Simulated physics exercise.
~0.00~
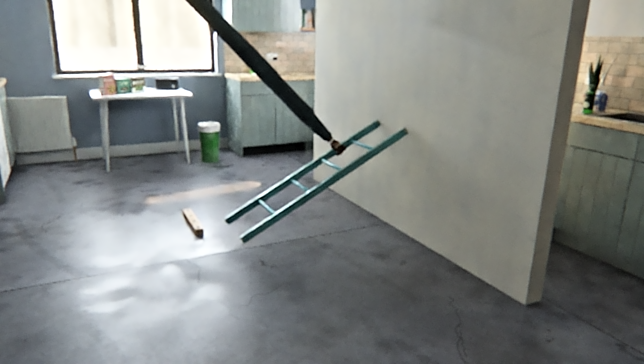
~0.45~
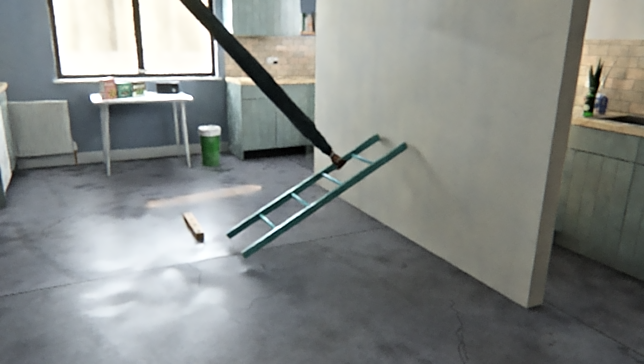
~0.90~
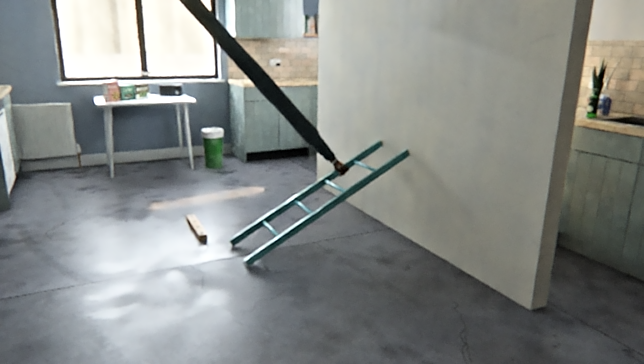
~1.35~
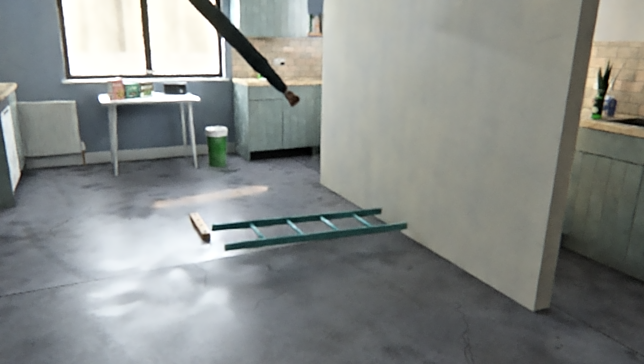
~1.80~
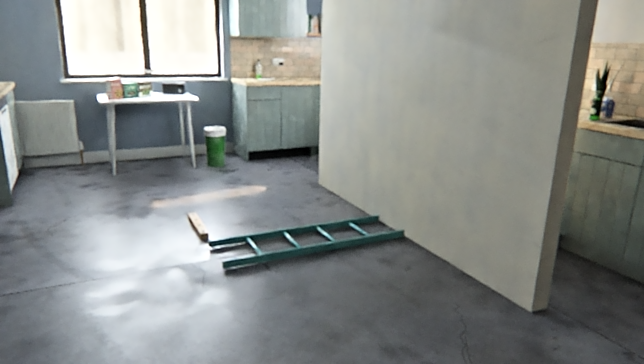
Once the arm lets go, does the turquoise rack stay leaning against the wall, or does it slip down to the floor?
It slips down. Its feet slide out away from the wall and the rack ends up lying flat on the floor.
